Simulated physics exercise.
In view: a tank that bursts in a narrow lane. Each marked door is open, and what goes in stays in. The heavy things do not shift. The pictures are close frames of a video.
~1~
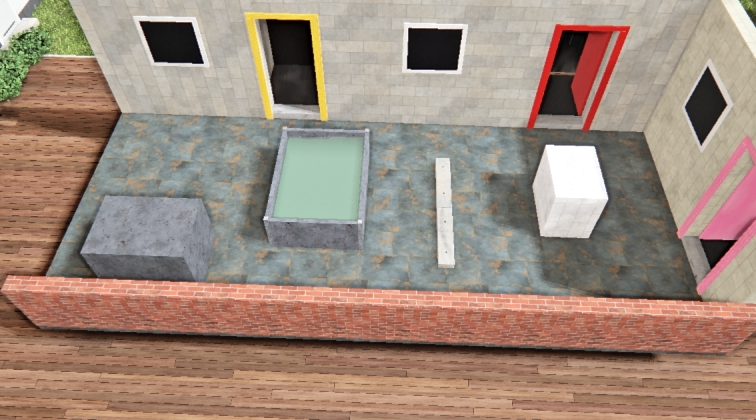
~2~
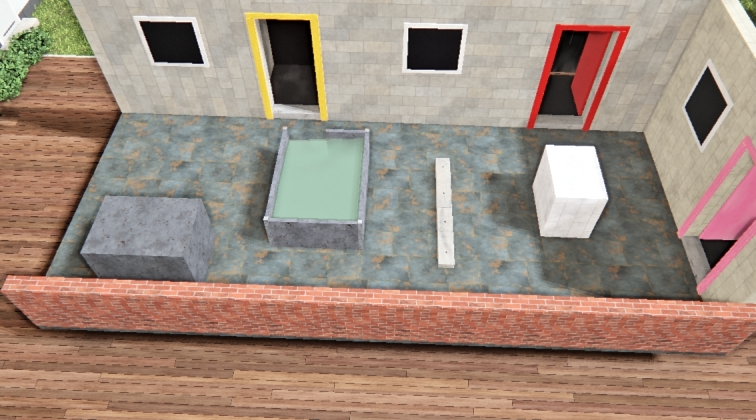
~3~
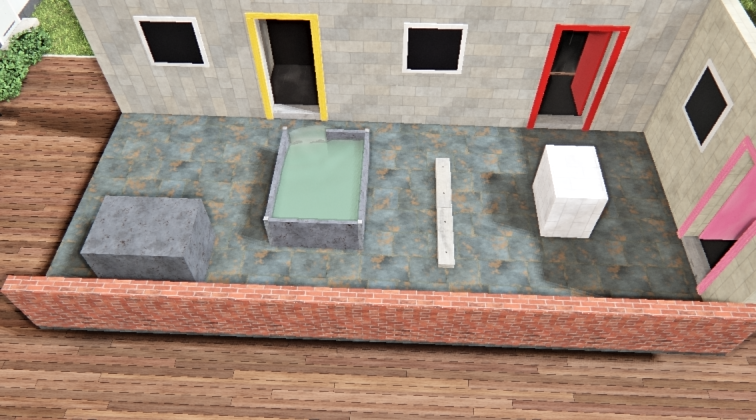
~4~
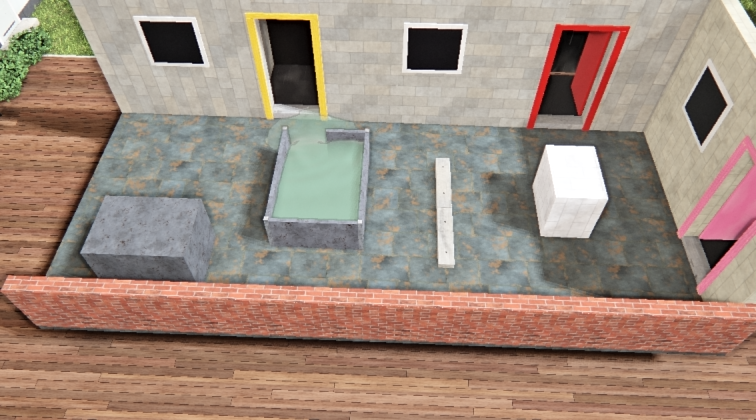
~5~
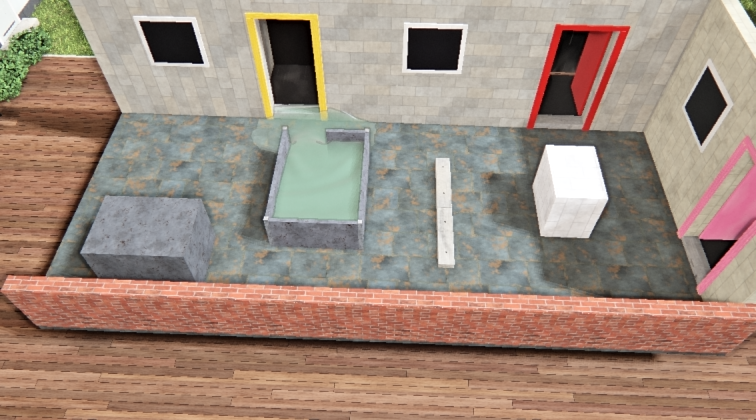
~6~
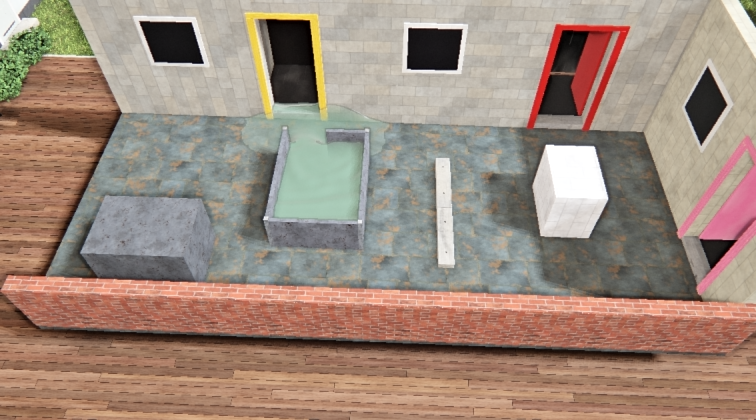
The clip shows an open gray tank of greenish water in a walled yard with gray and white blocks; its far side opens, and water pours out and spreads across the floor near the yellow-framed doorway.
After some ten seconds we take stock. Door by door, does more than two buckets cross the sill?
One by one: The yellow door lets in a lot; the red door admits no more than that; the pink door admits no more than that.
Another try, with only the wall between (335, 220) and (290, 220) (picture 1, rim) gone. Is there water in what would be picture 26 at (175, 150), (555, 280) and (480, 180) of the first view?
One after the other: Not flooded, covered, free of water.
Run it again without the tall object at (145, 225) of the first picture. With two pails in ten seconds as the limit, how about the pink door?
Then: The pink one holds.
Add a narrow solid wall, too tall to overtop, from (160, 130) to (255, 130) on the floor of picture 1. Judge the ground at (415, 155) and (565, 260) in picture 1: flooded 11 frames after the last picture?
As listed: Under water, no water.
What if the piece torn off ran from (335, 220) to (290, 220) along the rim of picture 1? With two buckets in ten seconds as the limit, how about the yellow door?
Yellow door keeps below it.
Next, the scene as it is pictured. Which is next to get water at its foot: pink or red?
The one in red.
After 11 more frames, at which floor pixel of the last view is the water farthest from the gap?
Around (539, 129).
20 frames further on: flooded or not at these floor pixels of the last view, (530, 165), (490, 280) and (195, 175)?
As listed: Covered, no water, wet.
A moment on, water covers 10 % of the floor; the yellow door over two buckets in, the red door not reached, the pink door not reached.
Next, water covers 25 % of the floor; the yellow door far over two buckets in, the red door not reached, the pink door not reached.
Then, water covers 40 % of the floor; the yellow door far over two buckets in, the red door wet at the sill, nothing in, the pink door not reached.
Later, water covers 55 % of the floor; the yellow door far over two buckets in, the red door wet at the sill, nothing in, the pink door wet at the sill, nothing in.
In the end, water covers 70 % of the floor; the yellow door far over two buckets in, the red door wet at the sill, nothing in, the pink door wet at the sill, nothing in.
